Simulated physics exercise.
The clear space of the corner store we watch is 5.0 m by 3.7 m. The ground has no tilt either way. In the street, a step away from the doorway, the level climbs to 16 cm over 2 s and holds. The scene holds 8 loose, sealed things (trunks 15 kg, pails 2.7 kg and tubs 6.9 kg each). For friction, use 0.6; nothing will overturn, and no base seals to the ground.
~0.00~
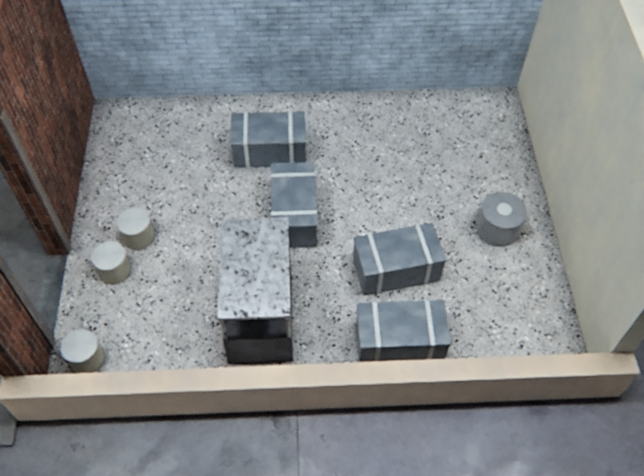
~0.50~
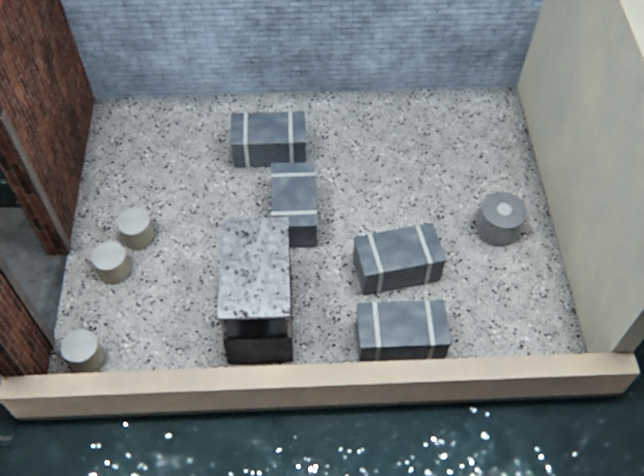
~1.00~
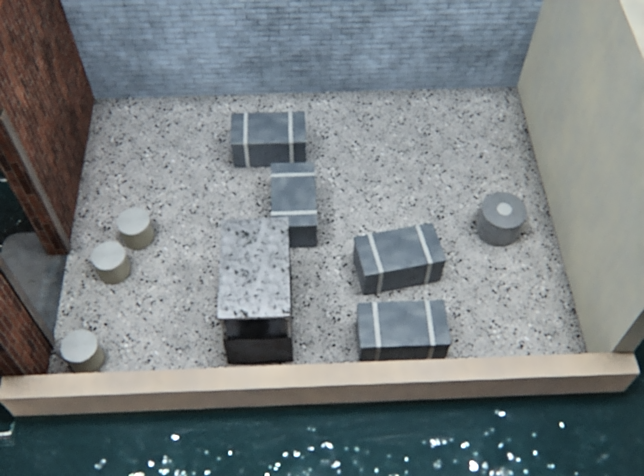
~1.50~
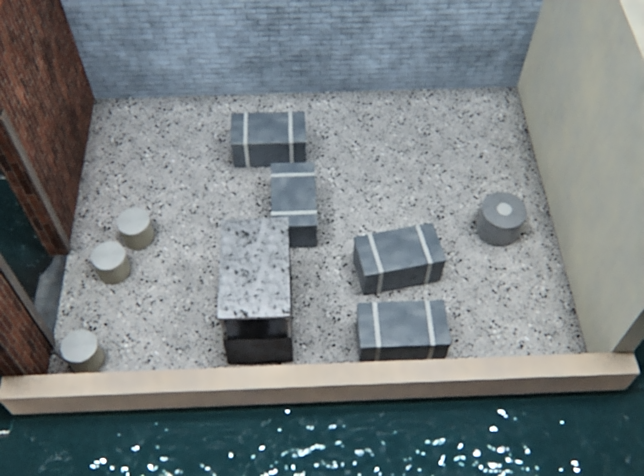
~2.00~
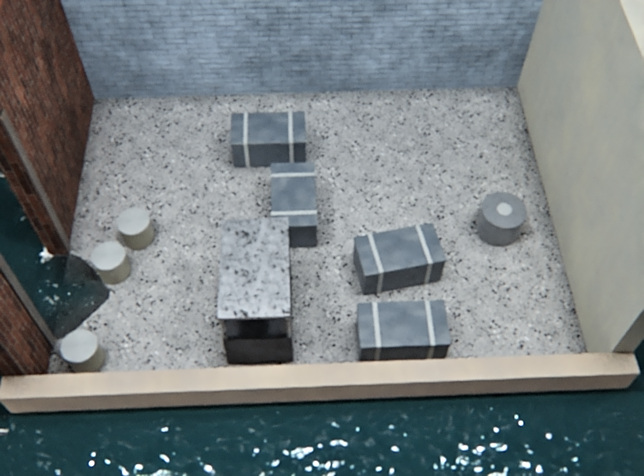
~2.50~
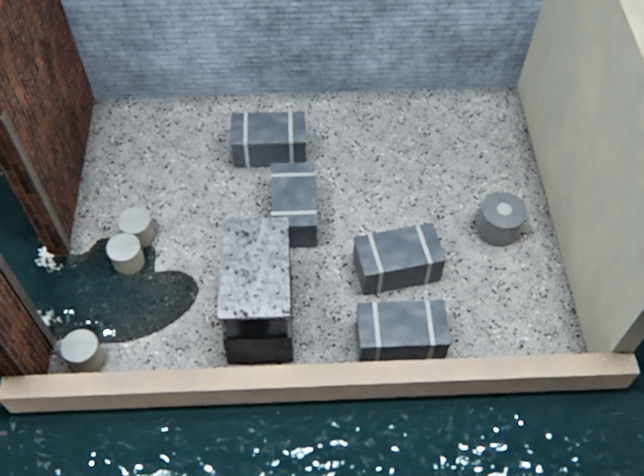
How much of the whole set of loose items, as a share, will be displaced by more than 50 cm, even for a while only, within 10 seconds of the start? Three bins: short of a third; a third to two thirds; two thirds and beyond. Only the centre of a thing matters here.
Bin: A third to two thirds.
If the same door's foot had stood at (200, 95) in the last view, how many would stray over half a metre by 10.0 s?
That gives 2 of them.
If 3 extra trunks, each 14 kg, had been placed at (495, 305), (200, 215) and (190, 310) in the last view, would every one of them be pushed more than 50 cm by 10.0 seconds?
Within the limit; beyond the limit; beyond the limit.
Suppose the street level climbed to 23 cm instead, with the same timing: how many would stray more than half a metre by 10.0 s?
Then it comes to 6.
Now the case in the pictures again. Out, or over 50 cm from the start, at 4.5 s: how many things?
The number by then is 2.
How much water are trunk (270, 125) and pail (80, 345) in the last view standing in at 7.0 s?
Roughly 3 and 5 cm.
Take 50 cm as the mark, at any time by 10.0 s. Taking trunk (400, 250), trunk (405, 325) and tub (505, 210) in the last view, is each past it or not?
First not as far, then not as far, then not as far.
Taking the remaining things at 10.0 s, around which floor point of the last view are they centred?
The average lands around (303, 224).
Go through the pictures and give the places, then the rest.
The first picture shows a pail at (108, 255), on the bottom; a pail at (133, 221) rests on the ground; water covers 0.0 m2; 0 of 8 have shifted.
The second picture shows a pail at (108, 255) rests on the ground; a pail at (133, 221) rests on the ground; 0.0 m2 under water; 0 of 8 have shifted.
The third picture shows a pail at (108, 255) rests on the ground; a pail at (133, 221), on the bottom; 0.0 m2 under water; 0 of 8 have shifted.
The fourth picture shows a pail at (108, 255), on the bottom; a pail at (133, 221), on the bottom; 0.0 m2 under water; 0 of 8 have shifted.
The fifth picture shows a pail at (108, 255) rests on the ground; a pail at (133, 221) rests on the ground; 0.3 m2 under water; 0 of 8 have shifted.
The sixth picture shows a pail at (123, 247) rests on the ground, 16 cm from its start; a pail at (134, 220), on the bottom; water covers 1.0 m2; 1 of 8 have shifted.
After 3.5 s 1 of 8 are over 50 cm from their spots; 0 afloat.
After 4.5 s 2 of 8 are over 50 cm from their spots; 1 afloat.
After 7.0 s 4 of 8 are over 50 cm from their spots; 2 afloat.
After 10.0 s 3 of 8 are over 50 cm from their spots, and 4 have been at some point; 2 afloat.
